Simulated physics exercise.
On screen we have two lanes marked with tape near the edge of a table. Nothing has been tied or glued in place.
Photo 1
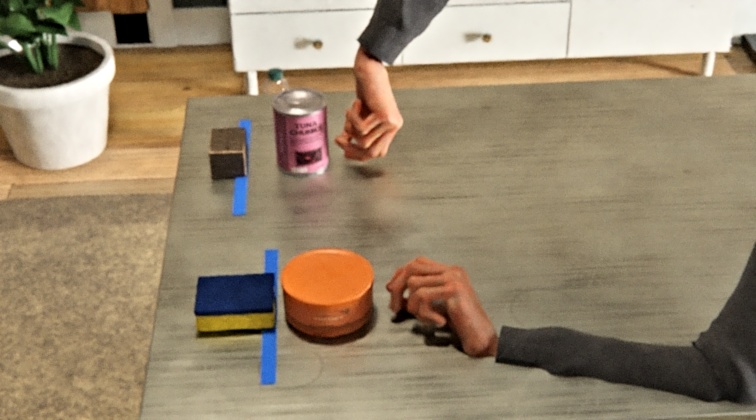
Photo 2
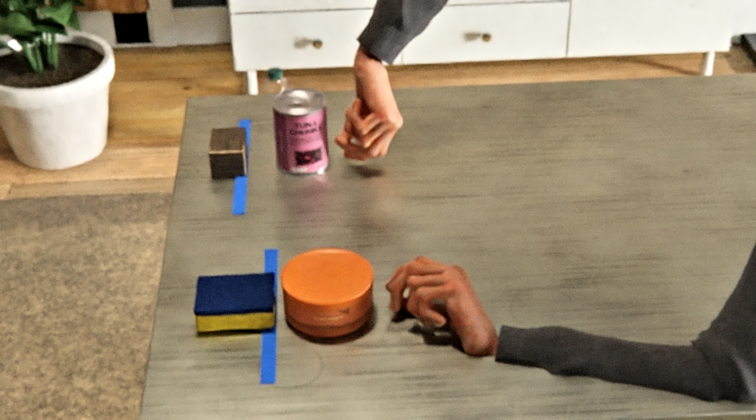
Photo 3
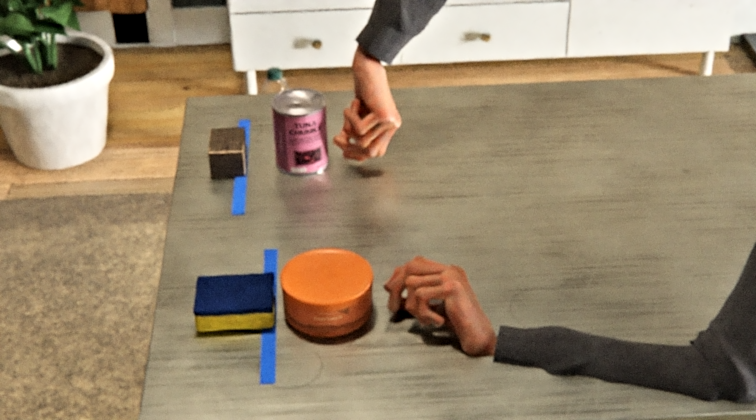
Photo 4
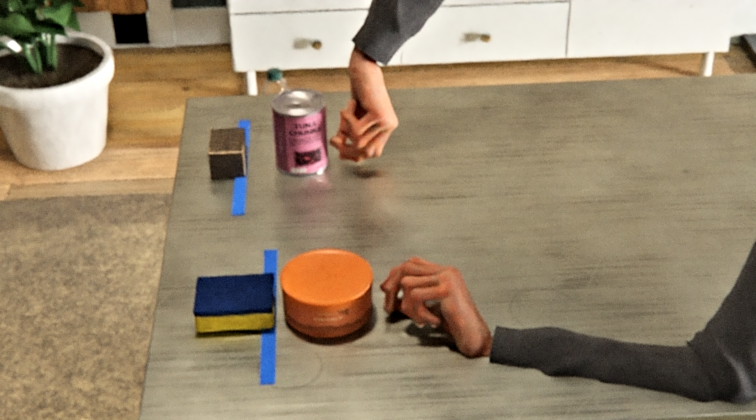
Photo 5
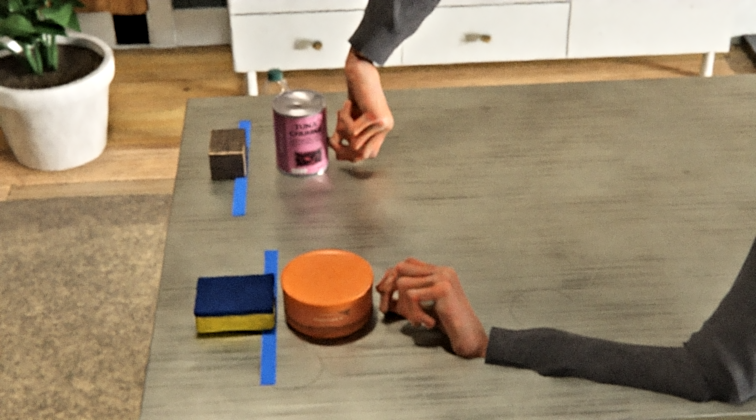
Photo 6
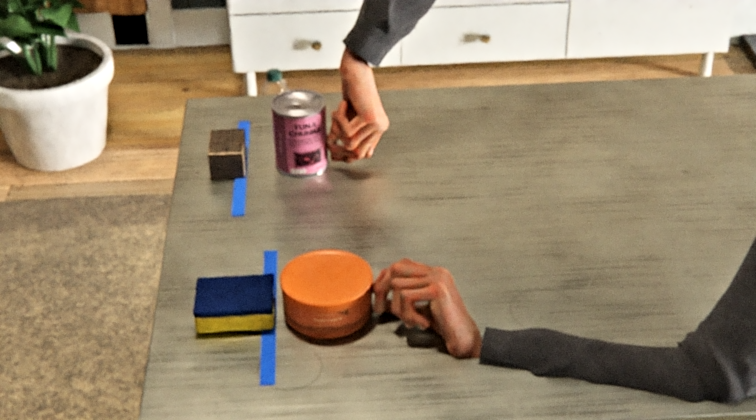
The clip opens on a grey table with a black block and a pink tin at the back, and a yellow sponge with a blue top and an orange tub nearer, beside blue tape strips. Two hands inch left toward the tin and tub, while the objects show no clear movement.
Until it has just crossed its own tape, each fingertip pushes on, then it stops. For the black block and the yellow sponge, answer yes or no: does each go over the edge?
Black block - yes; yellow sponge - yes.
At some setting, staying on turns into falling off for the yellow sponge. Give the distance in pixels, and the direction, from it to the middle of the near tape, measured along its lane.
24 pixels or so, to the right.
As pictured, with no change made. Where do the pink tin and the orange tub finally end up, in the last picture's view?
The pink tin ends at (205, 138) and the orange tub at (214, 299).
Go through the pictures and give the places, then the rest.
Black block (229, 152); yellow sponge (235, 302); pink tin (302, 132), in the first frame.
Yellow sponge (235, 303); orange tub (328, 293), in the second frame.
Black block (229, 153); pink tin (300, 132), in the third frame.
Yellow sponge (235, 303); orange tub (327, 293), in the fourth frame.
Black block (229, 154); pink tin (301, 133), in the fifth frame.
Black block (228, 154); yellow sponge (235, 304); orange tub (327, 294), in the sixth frame.
Then, 1.78 s past the last view, black block leaning 20° off how it started near (162, 160); yellow sponge on its side near (132, 342).
Then, 1.98 s past the last view, black block in the air near (152, 286); yellow sponge in the air.
Then, 2.18 s past the last view, black block come down; yellow sponge come down.
Finally, the black block goes over the edge; the yellow sponge goes over the edge.
